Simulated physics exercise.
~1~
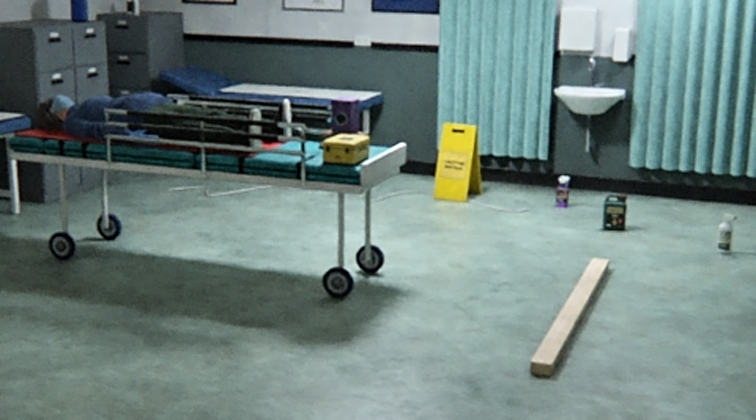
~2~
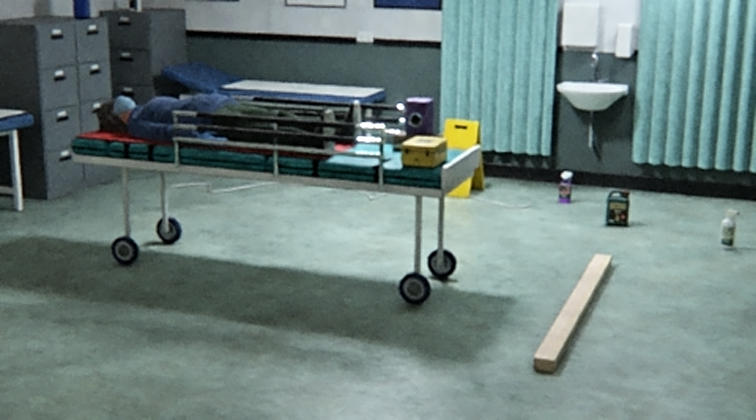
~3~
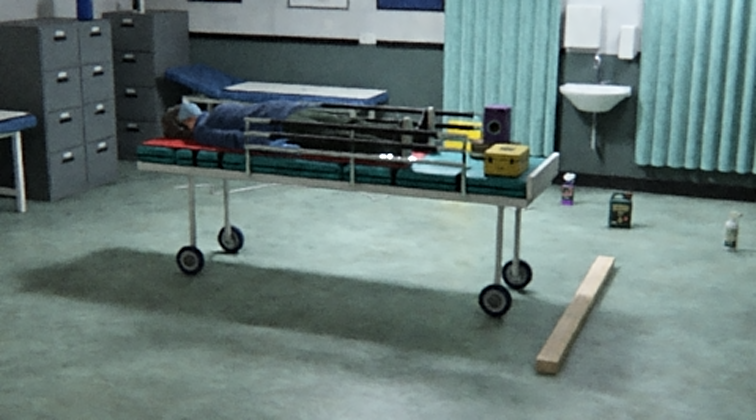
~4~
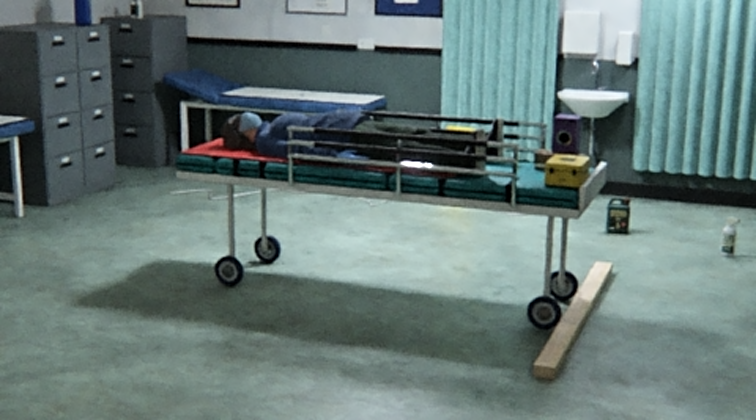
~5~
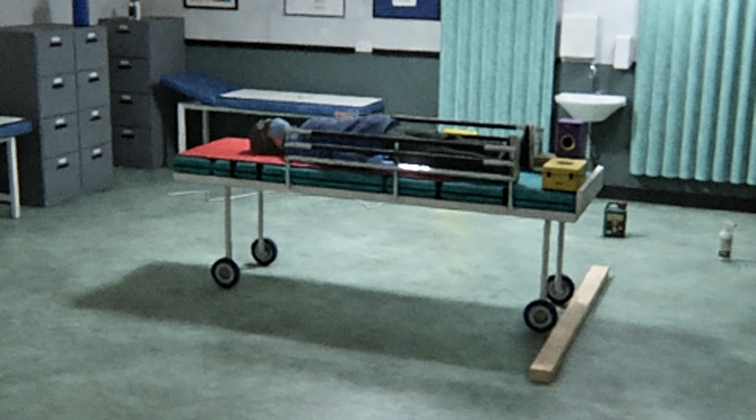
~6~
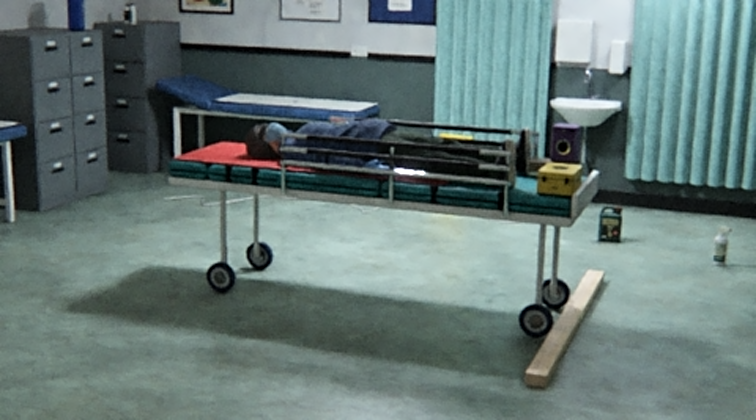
In a ward, a trolley rolls right, stops at a wooden beam, and its passenger slides forward.
